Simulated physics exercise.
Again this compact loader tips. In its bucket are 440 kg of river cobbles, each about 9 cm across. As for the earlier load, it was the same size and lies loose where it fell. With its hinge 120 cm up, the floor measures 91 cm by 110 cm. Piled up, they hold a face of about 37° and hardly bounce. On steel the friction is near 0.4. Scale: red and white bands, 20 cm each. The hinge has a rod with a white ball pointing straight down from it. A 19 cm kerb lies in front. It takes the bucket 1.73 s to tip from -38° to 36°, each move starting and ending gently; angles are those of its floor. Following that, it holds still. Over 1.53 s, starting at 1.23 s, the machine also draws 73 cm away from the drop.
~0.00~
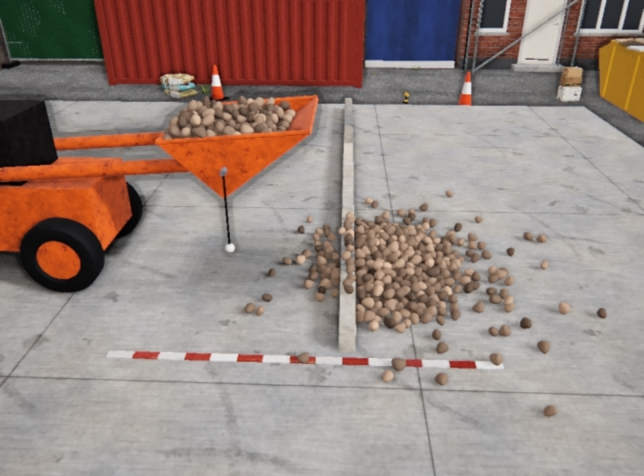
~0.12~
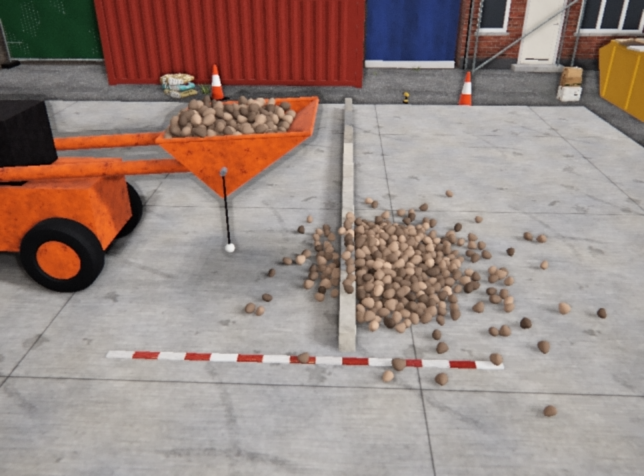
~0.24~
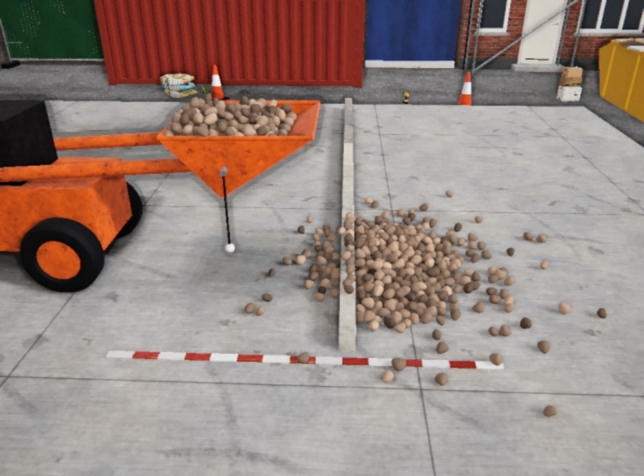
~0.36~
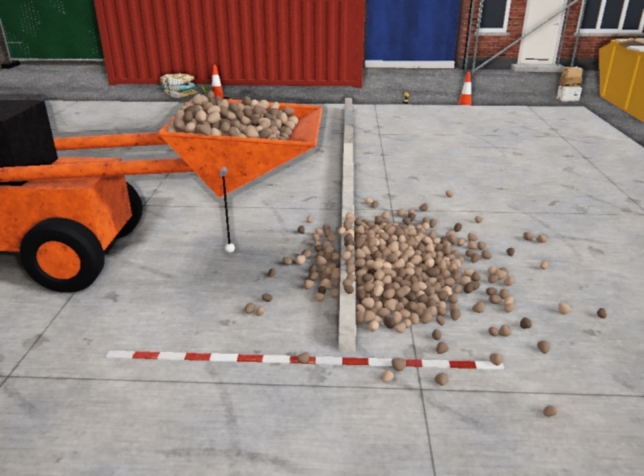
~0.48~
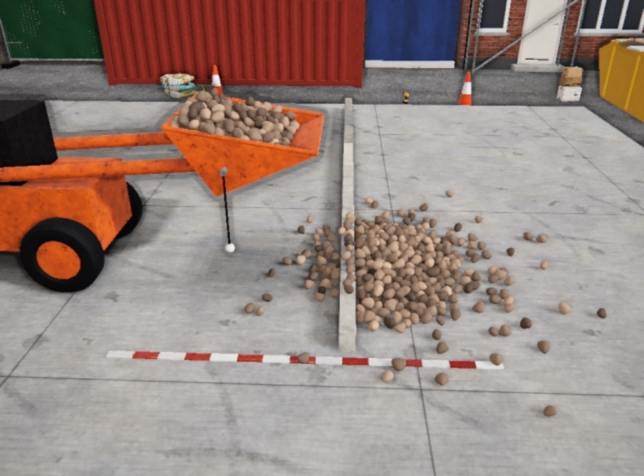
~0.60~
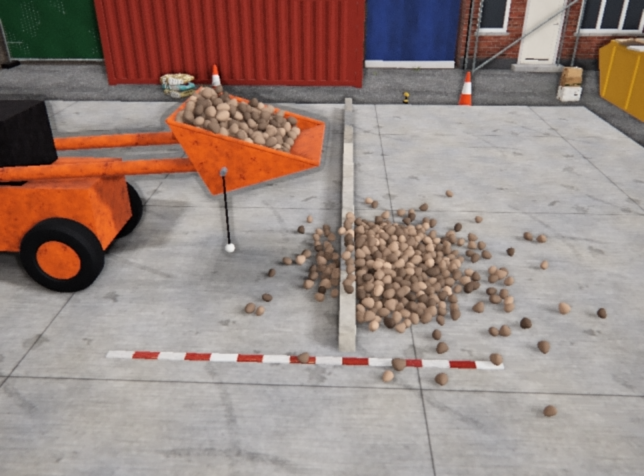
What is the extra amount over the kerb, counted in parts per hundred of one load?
Close to 5 parts in a hundred.
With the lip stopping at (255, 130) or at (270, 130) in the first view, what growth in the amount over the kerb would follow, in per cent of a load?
About 0 per cent for the first, 0 per cent for the second.
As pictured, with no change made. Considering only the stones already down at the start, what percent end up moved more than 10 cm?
Roughly 0 per cent of them.
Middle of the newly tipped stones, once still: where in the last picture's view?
Centre: Approx. (305, 255).
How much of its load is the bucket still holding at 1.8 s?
About 25 percent.
After 1.3 s the floor is at 25°; in per cent of one load, 99 in the bucket, 13 on this side of the kerb, 89 over the kerb; the foremost stones are at (541, 275).
After 1.8 s the floor is at 36°; in per cent of one load, 25 in the bucket, 86 on this side of the kerb, 90 over the kerb; the foremost stones are at (541, 275).
After 3.2 s the floor is at 36°; in per cent of one load, 0 in the bucket, 108 on this side of the kerb, 94 over the kerb; the foremost stones are at (541, 275).
After 5.9 s the floor is at 36°; in per cent of one load, 0 in the bucket, 108 on this side of the kerb, 94 over the kerb; the foremost stones are at (541, 275). Net gain over the kerb, 5.
